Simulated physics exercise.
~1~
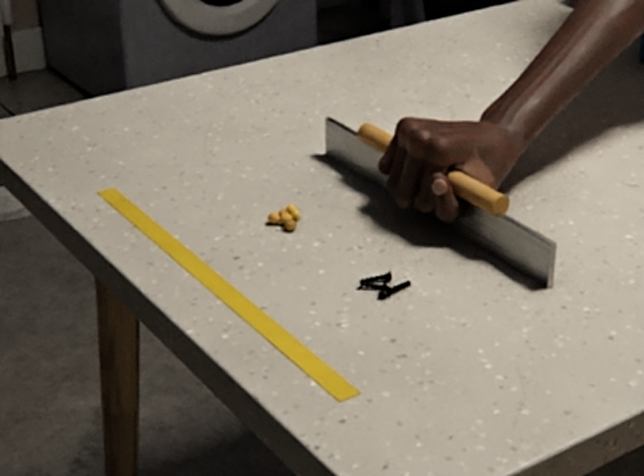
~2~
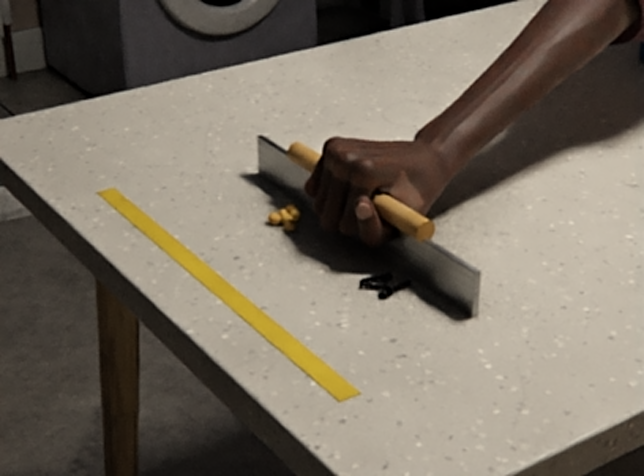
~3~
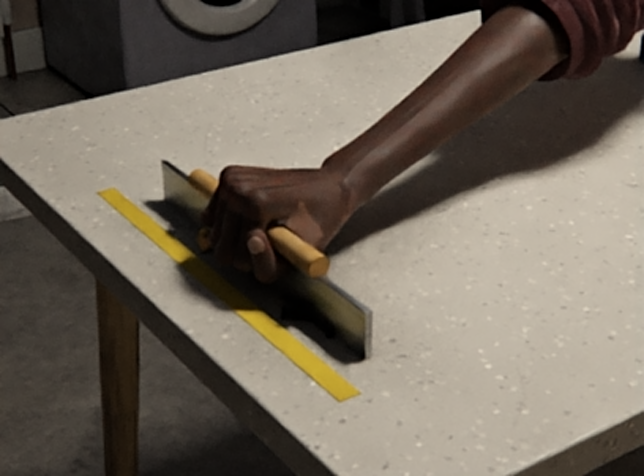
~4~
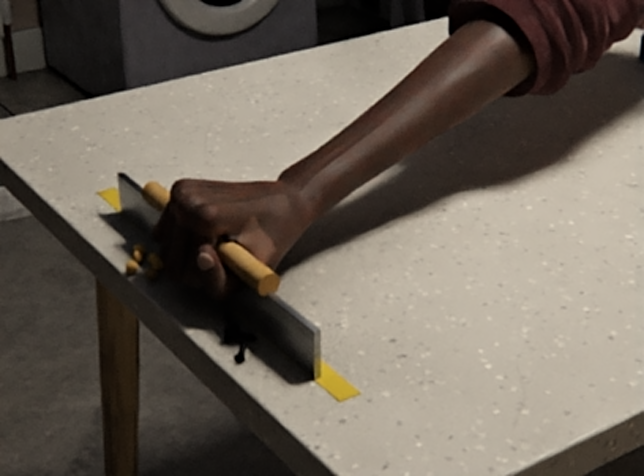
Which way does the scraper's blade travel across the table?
The blade travels to the left, toward the strip of yellow tape.
